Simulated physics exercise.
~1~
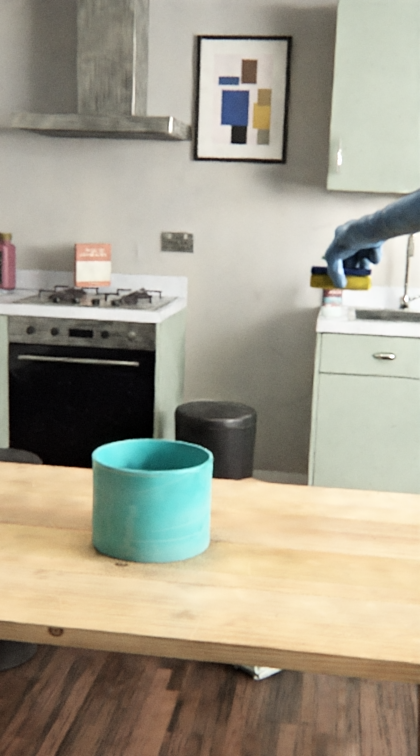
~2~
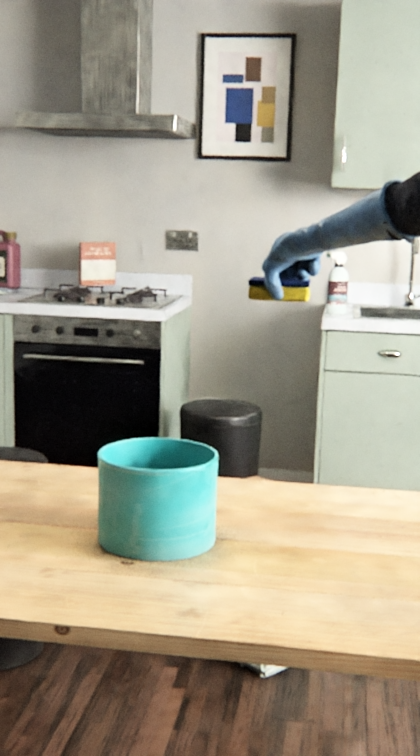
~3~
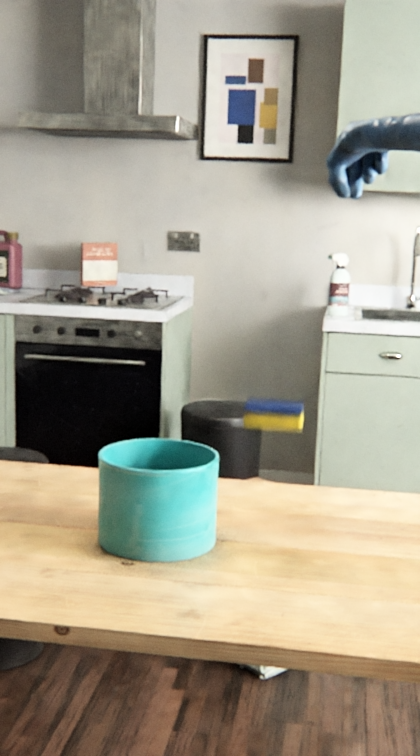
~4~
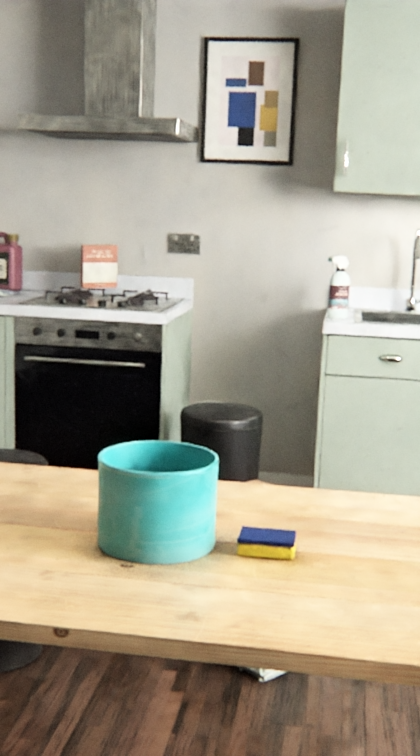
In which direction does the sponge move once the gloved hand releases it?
The sponge moves down, dropping to the tabletop beside the turquoise container.
